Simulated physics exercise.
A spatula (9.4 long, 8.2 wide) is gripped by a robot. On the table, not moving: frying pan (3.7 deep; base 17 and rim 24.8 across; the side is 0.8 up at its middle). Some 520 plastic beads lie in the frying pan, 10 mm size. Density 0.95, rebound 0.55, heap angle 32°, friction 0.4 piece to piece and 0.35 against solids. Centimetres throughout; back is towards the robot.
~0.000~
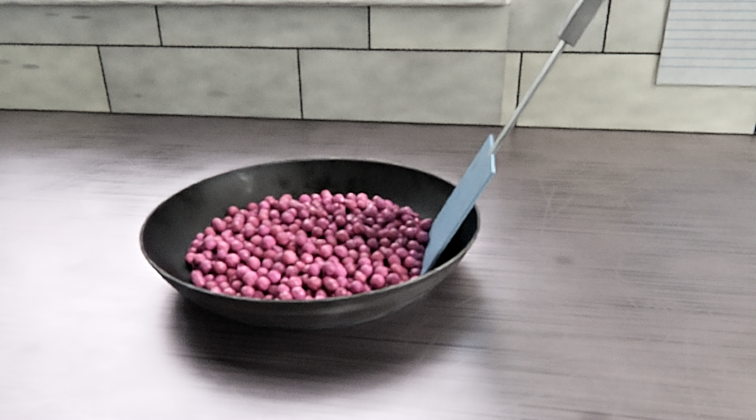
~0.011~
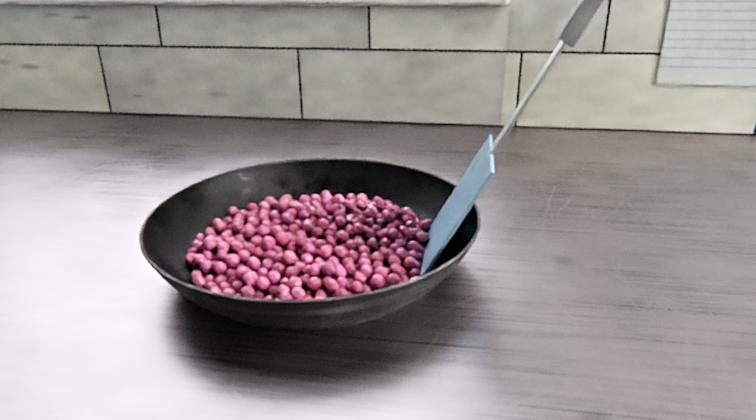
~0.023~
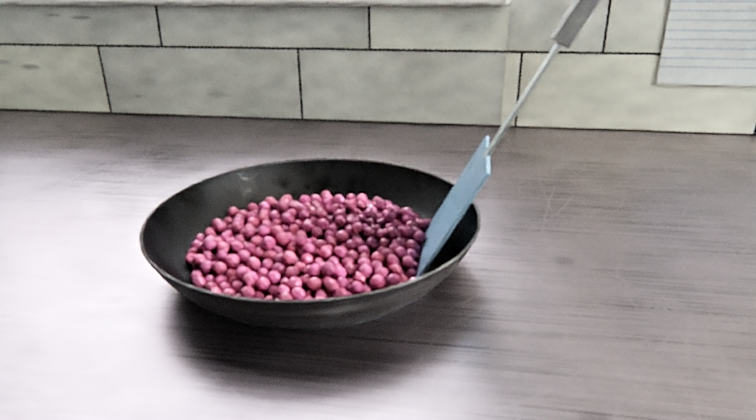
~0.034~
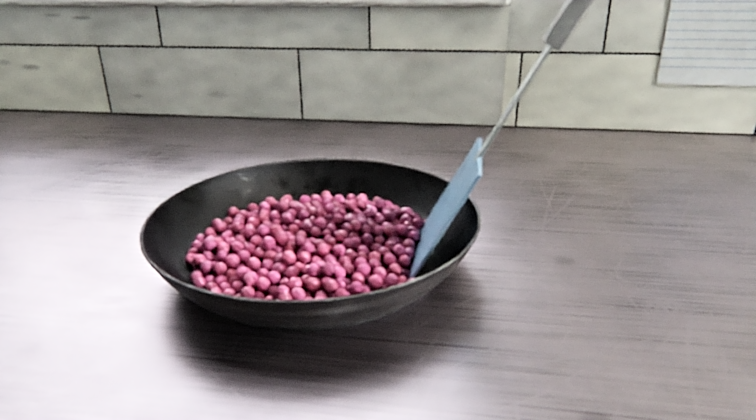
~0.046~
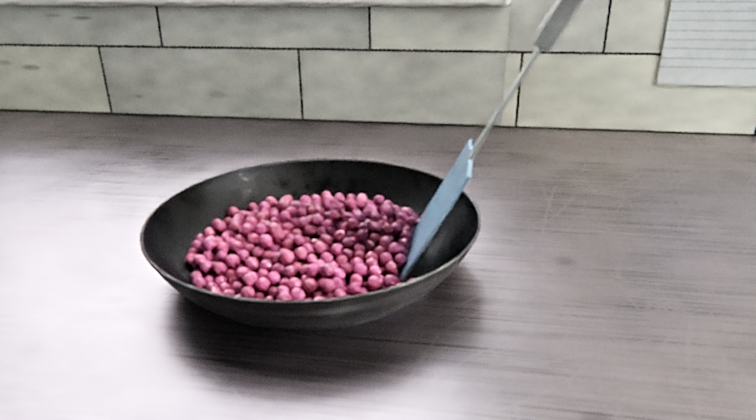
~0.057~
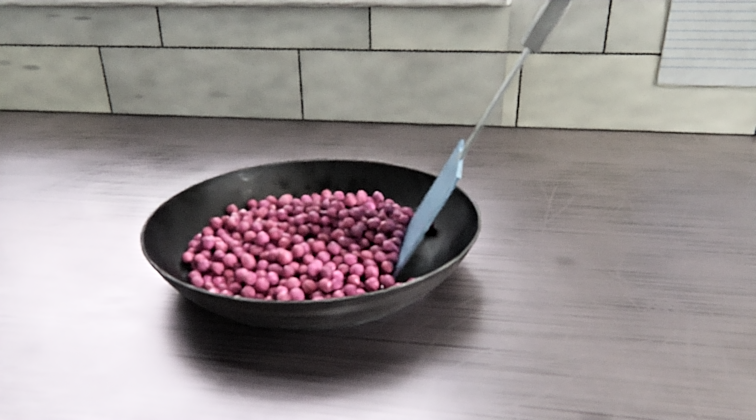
A light blue spatula with a grey handle stands tilted against the right inner side of a black frying pan full of pinkish-purple beads on a grey tabletop. It slides slowly left, pressing into the beads, which shift slightly and bunch up as bare pan shows behind the blade.
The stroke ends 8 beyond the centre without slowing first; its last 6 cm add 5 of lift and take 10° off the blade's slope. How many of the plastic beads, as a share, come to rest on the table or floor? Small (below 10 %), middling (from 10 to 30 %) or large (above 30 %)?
A small share, below 10 %, ends on the table or floor.
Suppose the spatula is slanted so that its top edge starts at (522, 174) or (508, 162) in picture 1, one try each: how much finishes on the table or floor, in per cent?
Some 5 and 5 per cent.
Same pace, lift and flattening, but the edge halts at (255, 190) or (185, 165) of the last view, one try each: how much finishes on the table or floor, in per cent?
Some 0 and 15 per cent.
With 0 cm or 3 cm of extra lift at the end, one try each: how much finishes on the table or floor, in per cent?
About 10 and 5 per cent.
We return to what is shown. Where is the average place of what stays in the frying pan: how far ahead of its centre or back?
Roughly 4.5 cm ahead.
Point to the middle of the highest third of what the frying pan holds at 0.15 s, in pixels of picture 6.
At about (284, 231).
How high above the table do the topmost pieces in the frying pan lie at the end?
Some 4.5 cm.
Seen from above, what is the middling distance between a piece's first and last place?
Some 3 cm.
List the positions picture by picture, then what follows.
Spatula top edge at (493, 152), sloping 62°; upper third of the load around (317, 234), from x 190 to 430, top at y 195; 519 in the frying pan, in the first picture.
Spatula top edge at (492, 152), sloping 62°; upper third of the load around (317, 234), from x 190 to 430, top at y 195, in the second picture.
Spatula top edge at (488, 153), sloping 62°; upper third of the load around (322, 235), from x 190 to 430, top at y 195, in the third picture.
Spatula top edge at (480, 155), sloping 62°; upper third of the load around (325, 236), from x 190 to 430, top at y 195, in the fourth picture.
Spatula top edge at (470, 156), sloping 62°; upper third of the load around (324, 235), from x 190 to 430, top at y 195, in the fifth picture.
Spatula top edge at (461, 157), sloping 62°; upper third of the load around (318, 231), from x 190 to 430, top at y 195; 519 in the frying pan, in the sixth picture.
By 0.15 s, sloping 62°, highest piece 4 above the table; 519 in the frying pan.
By 0.23 s, sloping 58°, highest piece 5 above the table; 519 in the frying pan.
By 0.48 s, sloping 52°, highest piece 4 above the table; 490 in the frying pan, 29 on the table or floor.
By 1.53 s, sloping 52°, highest piece 4 above the table; 490 in the frying pan, 29 on the table or floor.
Final count, 490 in the frying pan, 29 on the table or floor. That is 6 % on the table or floor.
